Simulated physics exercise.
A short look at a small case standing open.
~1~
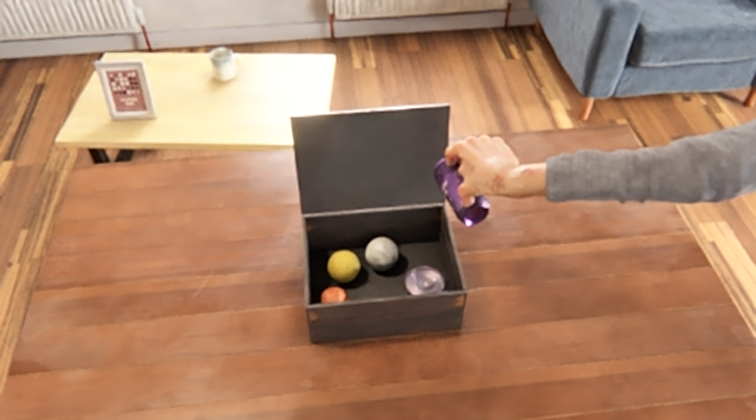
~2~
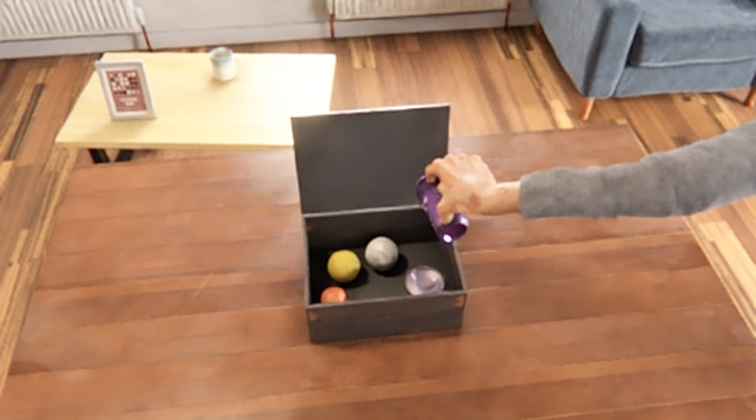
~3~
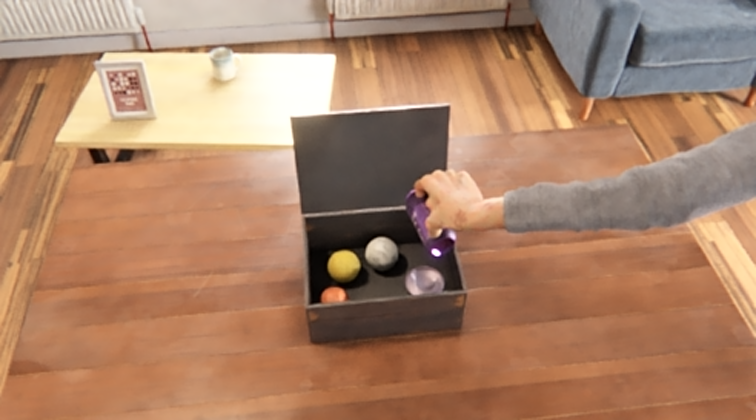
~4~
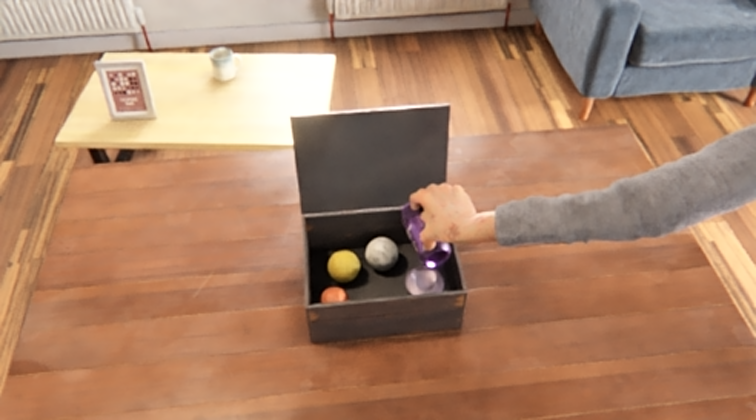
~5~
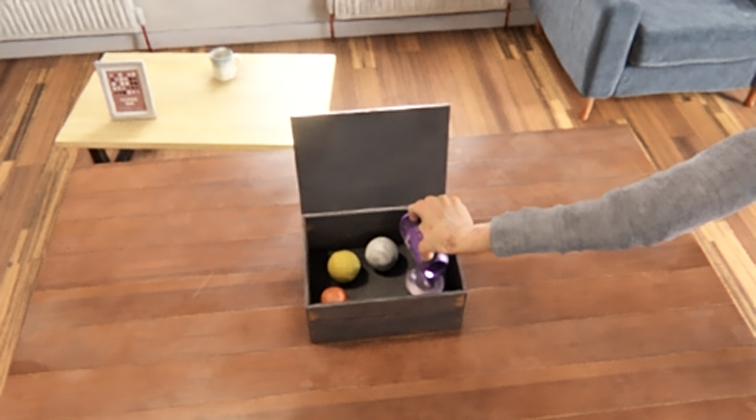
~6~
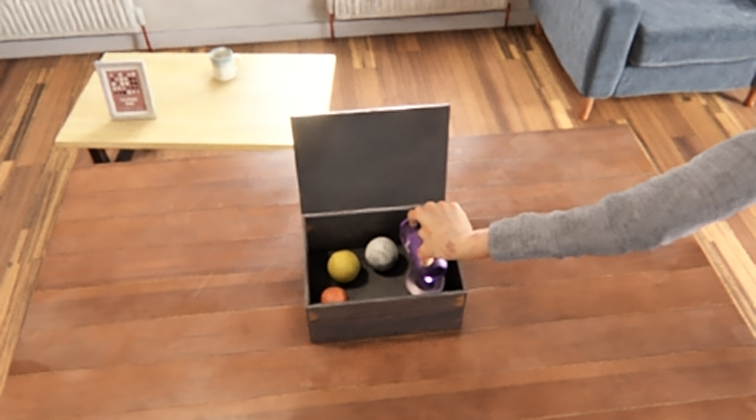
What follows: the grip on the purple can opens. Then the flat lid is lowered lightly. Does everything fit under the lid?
It will not close.
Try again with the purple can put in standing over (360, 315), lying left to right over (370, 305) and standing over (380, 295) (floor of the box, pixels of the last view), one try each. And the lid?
In the first case it will not close; in the second case it closes; in the third case it is held up.
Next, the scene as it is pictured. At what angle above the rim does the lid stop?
About 20°.
Then, 0.90 s on from there, lid starting down; purple can shifted about its own width near (422, 245); white ball shifted a little.
Then, 1.60 s on from there, lid 57° above the rim; purple can shifted about its own width near (423, 245); white ball shifted a little; yellow lemon shifted a little.
In the end, lid 21° above the rim; moved from the start, purple can; the other 4 unmoved. At the end, from the last picture's camera, purple can near (423, 245).
